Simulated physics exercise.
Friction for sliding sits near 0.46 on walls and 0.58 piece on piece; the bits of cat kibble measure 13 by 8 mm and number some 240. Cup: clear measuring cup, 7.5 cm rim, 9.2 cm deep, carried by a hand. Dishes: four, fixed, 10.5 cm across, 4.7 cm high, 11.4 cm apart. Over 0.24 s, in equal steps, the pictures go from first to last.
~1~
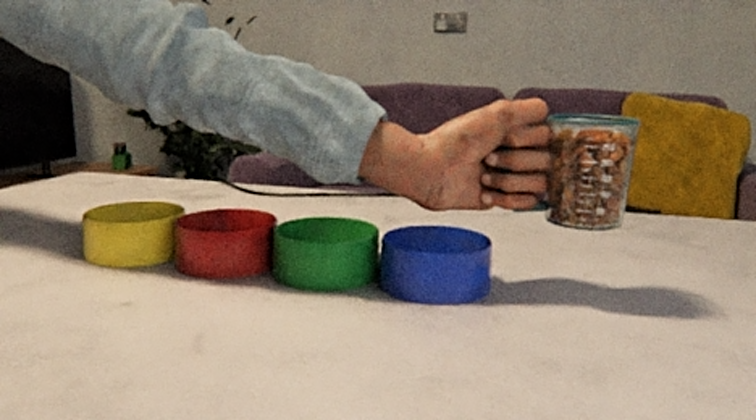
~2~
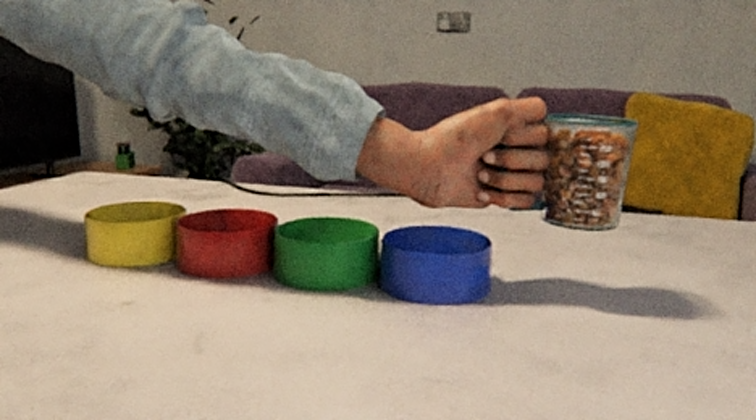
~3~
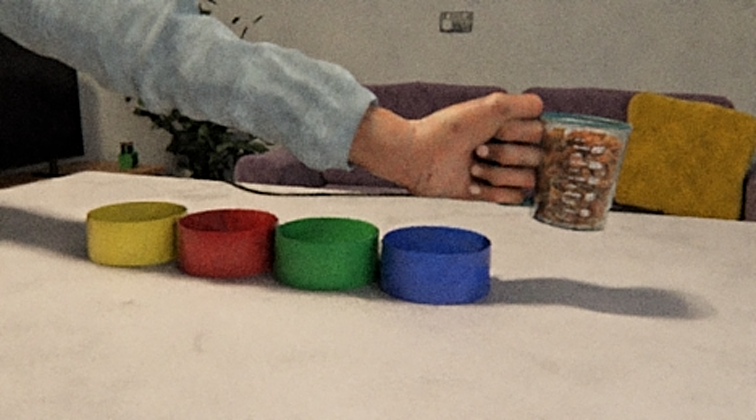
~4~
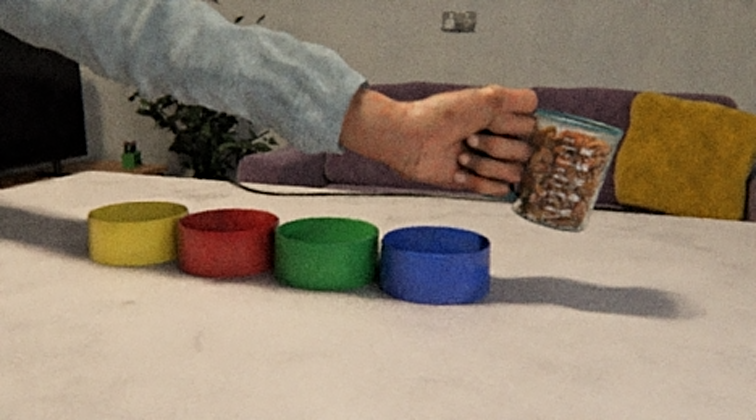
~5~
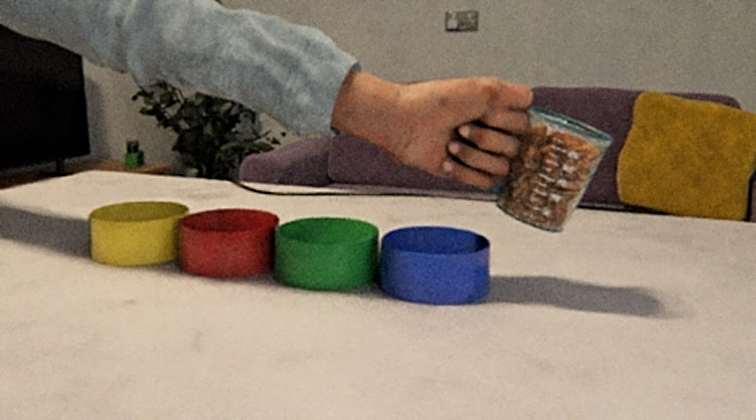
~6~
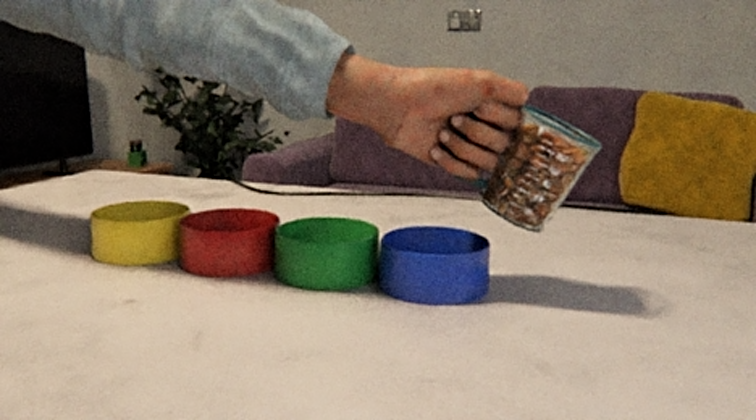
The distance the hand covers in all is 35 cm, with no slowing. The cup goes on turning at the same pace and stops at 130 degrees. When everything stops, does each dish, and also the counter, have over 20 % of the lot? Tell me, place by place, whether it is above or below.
Red: Below the mark; blue: Above the mark; green: Above the mark; yellow: Below the mark; counter: Below the mark.
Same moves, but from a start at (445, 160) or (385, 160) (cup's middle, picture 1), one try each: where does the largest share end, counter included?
In the first try red collects the most, and in the second it's red.
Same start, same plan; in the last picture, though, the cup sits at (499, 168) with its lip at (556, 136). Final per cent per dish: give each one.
Red 40, blue 0, green 30, yellow 0.
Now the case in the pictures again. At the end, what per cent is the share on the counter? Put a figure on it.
Near 10 percent, roughly speaking.
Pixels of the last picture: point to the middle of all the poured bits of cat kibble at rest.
I'd say roughly (379, 266).
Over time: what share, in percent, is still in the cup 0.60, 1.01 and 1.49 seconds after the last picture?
It goes roughly like this: 90, 0, 0 per cent.
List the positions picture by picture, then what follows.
In the first frame, cup at (588, 171), tilt 0 degrees, lip at (637, 121), moved 0.0 cm; middle of the pieces at (590, 174); blue dish at (436, 239); green dish at (327, 229); red dish at (227, 220); yellow dish at (135, 212).
In the second frame, cup at (585, 171), tilt 1 degrees, lip at (636, 123), moved 0.2 cm; middle of the pieces at (587, 174).
In the third frame, cup at (576, 171), tilt 5 degrees, lip at (630, 127), moved 0.9 cm; middle of the pieces at (578, 175).
In the fourth frame, cup at (563, 171), tilt 12 degrees, lip at (621, 133), moved 2.0 cm; middle of the pieces at (564, 174).
In the fifth frame, cup at (549, 171), tilt 19 degrees, lip at (610, 139), moved 3.2 cm; middle of the pieces at (550, 174).
In the sixth frame, cup at (536, 170), tilt 26 degrees, lip at (599, 146), moved 4.3 cm; middle of the pieces at (536, 174); blue dish at (435, 240); green dish at (328, 230); red dish at (230, 220); yellow dish at (142, 211).
Then, 0.60 s after the last picture, tilt 111 degrees; cup holds 90 %, blue 10 %.
Then, 1.01 s after the last picture, tilt 130 degrees; cup holds 0 %, blue 40 %, green 45 %.
Then, 1.49 s after the last picture, tilt 130 degrees; cup holds 0 %, blue 40 %, green 45 %.
In the end, red 0 %, blue 40 %, green 45 %, yellow 0 %, counter 10 %.
